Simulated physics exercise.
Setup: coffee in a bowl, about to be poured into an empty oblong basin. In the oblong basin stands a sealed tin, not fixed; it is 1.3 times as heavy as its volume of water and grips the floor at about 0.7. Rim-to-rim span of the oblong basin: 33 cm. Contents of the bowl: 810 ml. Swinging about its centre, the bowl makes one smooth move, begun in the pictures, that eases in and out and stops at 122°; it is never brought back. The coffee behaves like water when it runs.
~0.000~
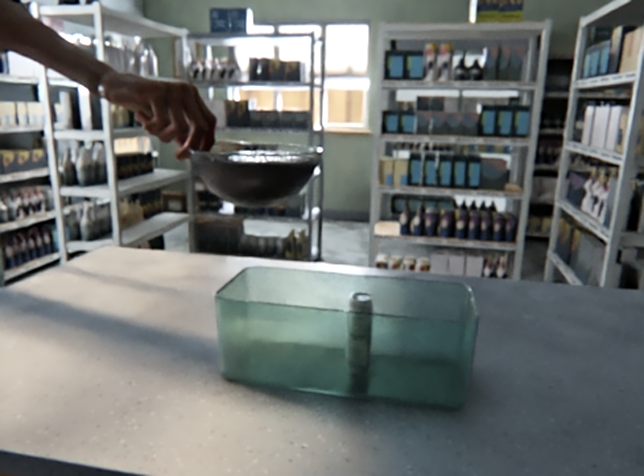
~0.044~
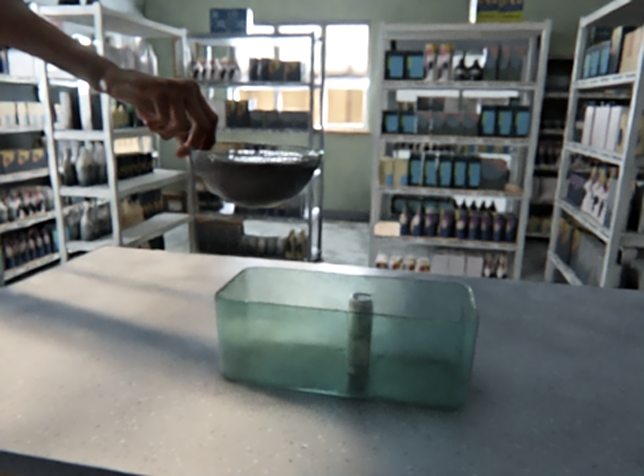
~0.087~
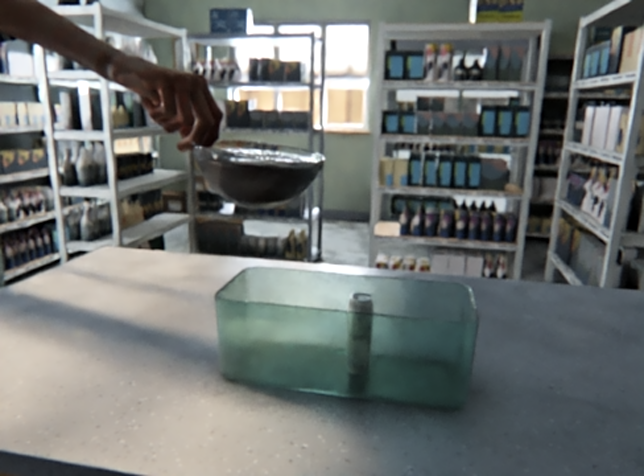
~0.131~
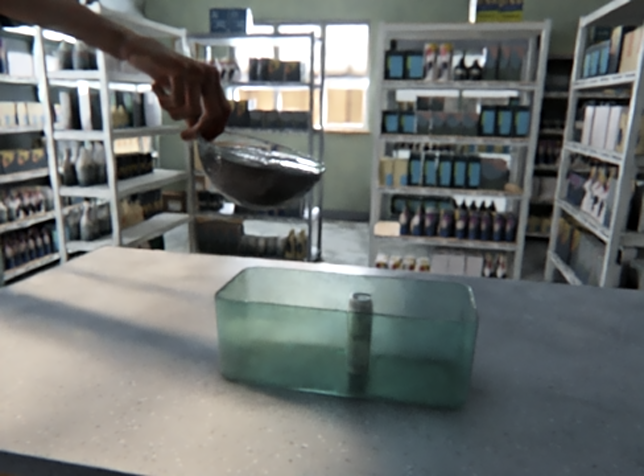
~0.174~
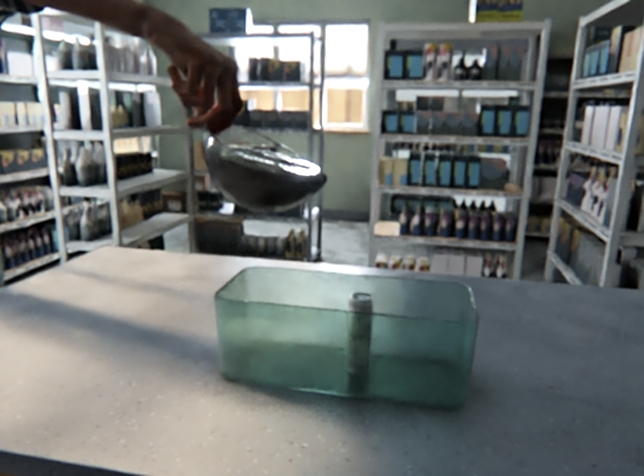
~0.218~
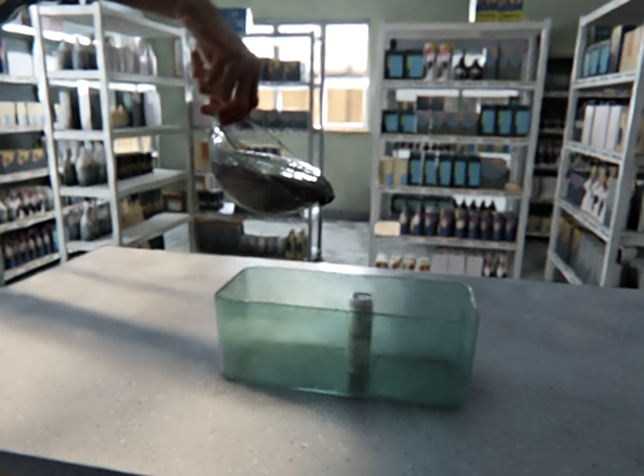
A hand tilts a bowl of dark liquid steeply rightward above a greenish oblong basin.
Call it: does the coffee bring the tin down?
Call: Brought down.
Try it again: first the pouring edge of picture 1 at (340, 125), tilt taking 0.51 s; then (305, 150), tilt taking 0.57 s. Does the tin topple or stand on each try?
Try 1: Still standing; try 2: Tipped over.
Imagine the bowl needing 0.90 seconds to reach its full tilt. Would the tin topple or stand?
The tin stays balanced.
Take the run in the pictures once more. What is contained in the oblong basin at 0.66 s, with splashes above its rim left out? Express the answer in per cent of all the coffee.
About 90 %.
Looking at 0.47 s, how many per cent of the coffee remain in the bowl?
0 %.
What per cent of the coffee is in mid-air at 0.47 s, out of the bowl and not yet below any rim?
Close to 18 in a hundred.
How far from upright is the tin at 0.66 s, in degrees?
The lean is some 15° away from upright.
After 0.47 s the tilt is 115° and 0 per cent is still to pour; the tin stands where it began.
After 0.66 s the tilt is 122° and 0 per cent is still to pour; the tin leans 17°.
After 0.85 s the tilt is 122° and 0 per cent is still to pour; the tin leans 60°.
After 1.06 s the tilt is 122° and 0 per cent is still to pour; the tin lies on its side.
In the end the tin lies on its side.
